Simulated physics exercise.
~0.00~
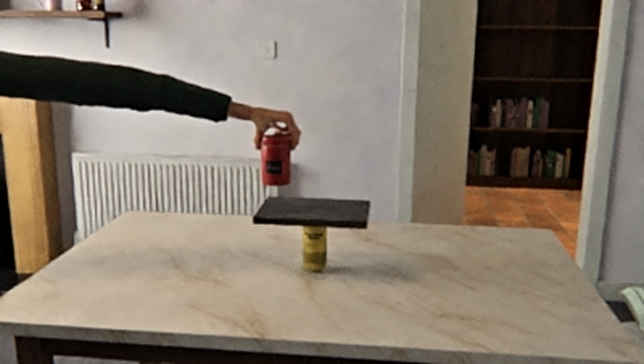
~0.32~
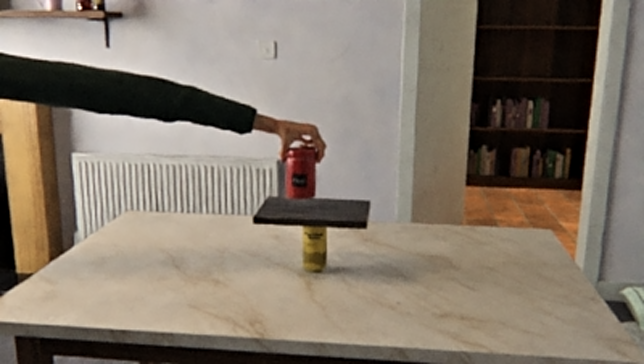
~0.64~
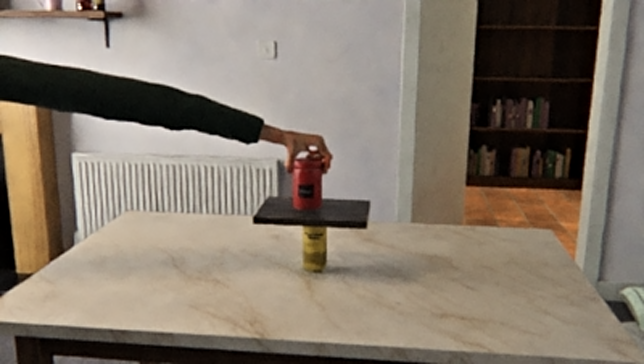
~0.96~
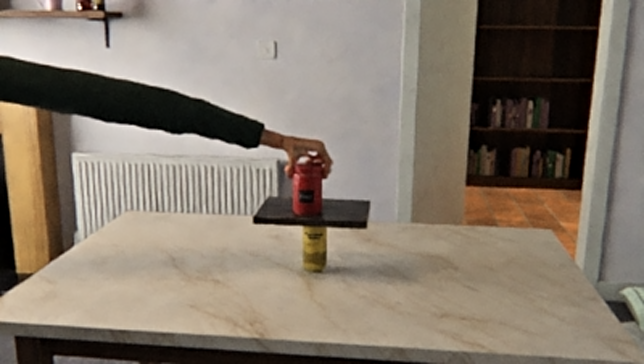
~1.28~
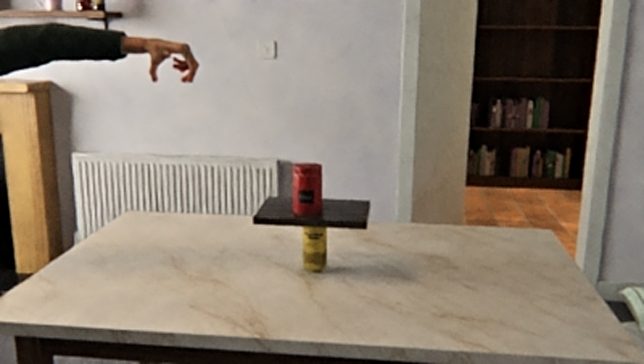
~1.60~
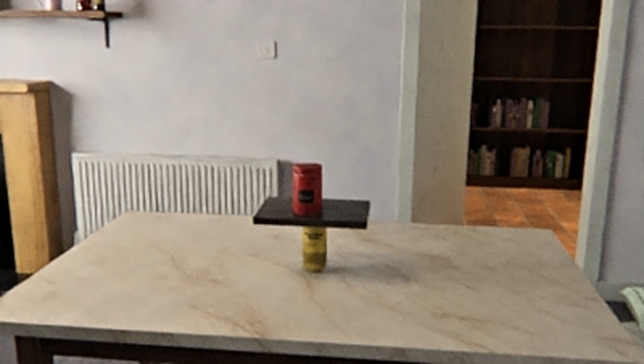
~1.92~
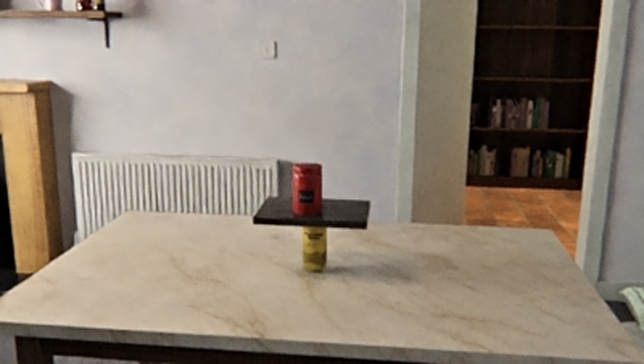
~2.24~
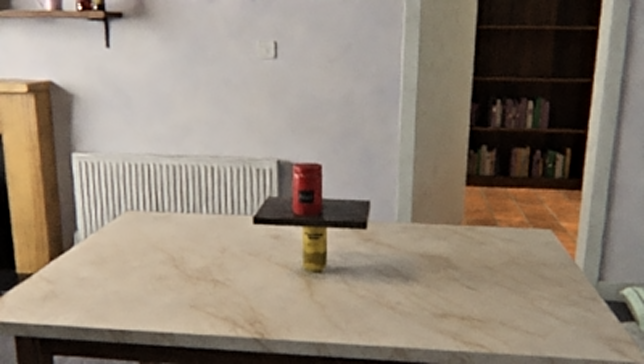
An arm in a dark green sleeve reaches in from the left, holding a red jar above a pale marble-topped table, seen from a fixed spot in front and slightly above. On the table a yellow can stands upright with a flat black board balanced across its top, while a white radiator and a doorway to bookshelves lie behind. The hand moves the jar right and down, and sets it upright on the board, a little left of its middle. It lets go and draws back to the left, out of view. The stack stays standing, with nothing toppling.
